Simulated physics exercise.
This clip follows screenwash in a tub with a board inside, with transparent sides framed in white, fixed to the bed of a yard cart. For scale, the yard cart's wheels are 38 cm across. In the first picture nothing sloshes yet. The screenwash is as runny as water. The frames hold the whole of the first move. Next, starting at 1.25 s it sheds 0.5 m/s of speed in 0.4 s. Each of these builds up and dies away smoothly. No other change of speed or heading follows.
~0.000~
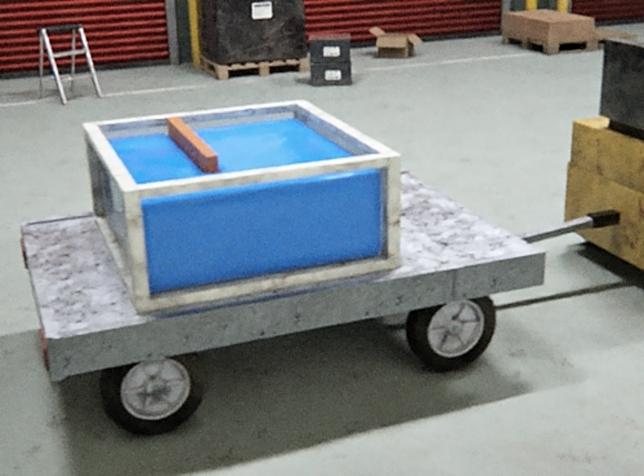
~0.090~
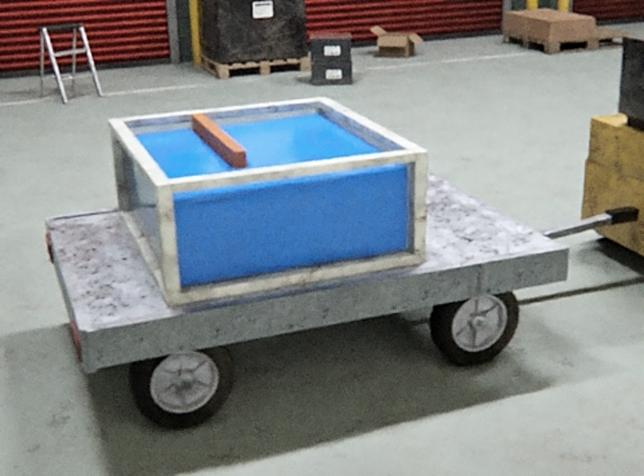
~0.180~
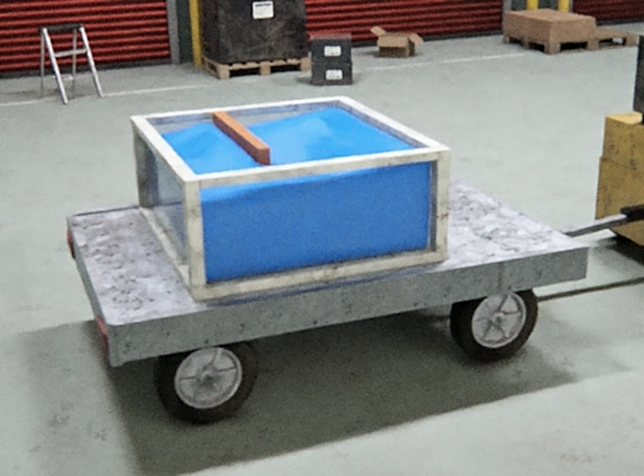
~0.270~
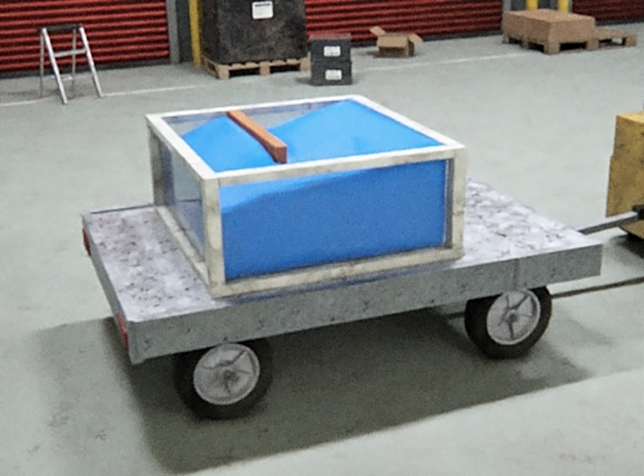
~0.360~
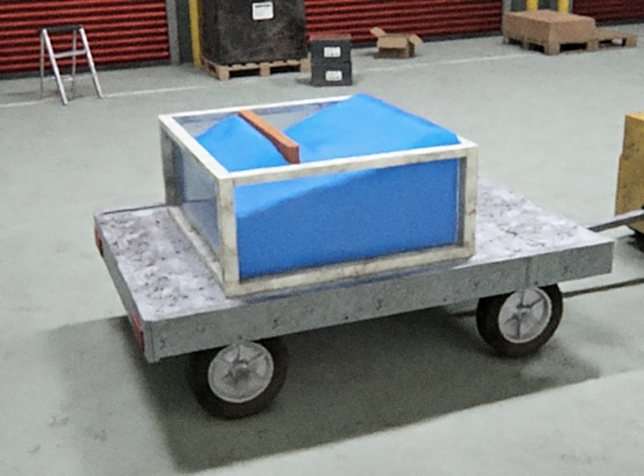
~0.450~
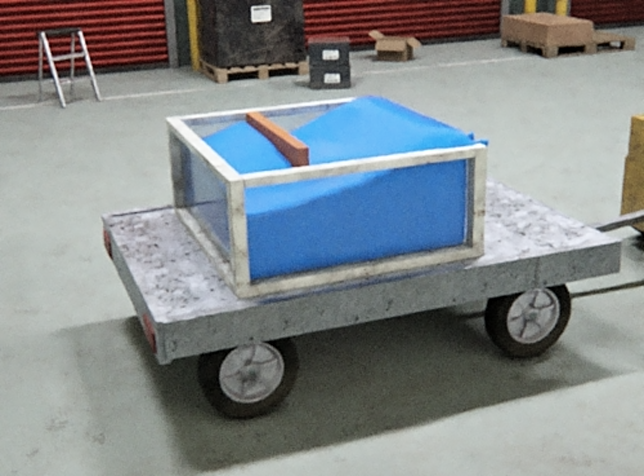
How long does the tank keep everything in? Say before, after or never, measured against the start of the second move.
Answer: Before.
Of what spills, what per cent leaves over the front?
About 70 per cent.
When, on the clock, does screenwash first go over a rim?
Near 0.6 s.
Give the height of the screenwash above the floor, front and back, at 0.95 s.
Front 30 cm, back 30 cm.
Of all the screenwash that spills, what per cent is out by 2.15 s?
Some 90 per cent by then.
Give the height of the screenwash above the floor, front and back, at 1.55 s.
Front 38 cm, back 32 cm.
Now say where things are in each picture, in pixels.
In the first frame, the surface is at (287, 121) by the front wall; at (118, 141) by the back wall; it lies level with the rim line; board top at (212, 157); the front is on the right, levels are read along the far wall; a wheel hub at (157, 393).
In the second frame, the surface is at (310, 118) by the front wall; at (144, 136) by the back wall; it lies level with the rim line.
In the third frame, the surface is at (329, 113) by the front wall; at (166, 135) by the back wall; it climbs 3° towards the front.
In the fourth frame, the surface is at (343, 102) by the front wall; at (182, 138) by the back wall; it climbs 9° towards the front.
In the fifth frame, the surface is at (353, 97) by the front wall; it climbs 12° towards the front.
In the sixth frame, the surface is at (360, 101) by the front wall; at (202, 139) by the back wall; it climbs 11° towards the front; a wheel hub at (254, 376).
By 0.95 s the surface is 30 cm up at the front and 30 cm at the back; 1 per cent is out, over the front.
By 1.55 s the surface is 38 cm up at the front and 31 cm at the back; 1 per cent is out, over the front.
By 2.15 s the surface is 33 cm up at the front and 35 cm at the back; 2 per cent is out, over the front.
By 4.64 s 2 per cent is out, mostly over the front, some over the far side; the first of it left at about 0.65 s, and the second move began at 1.25 s.
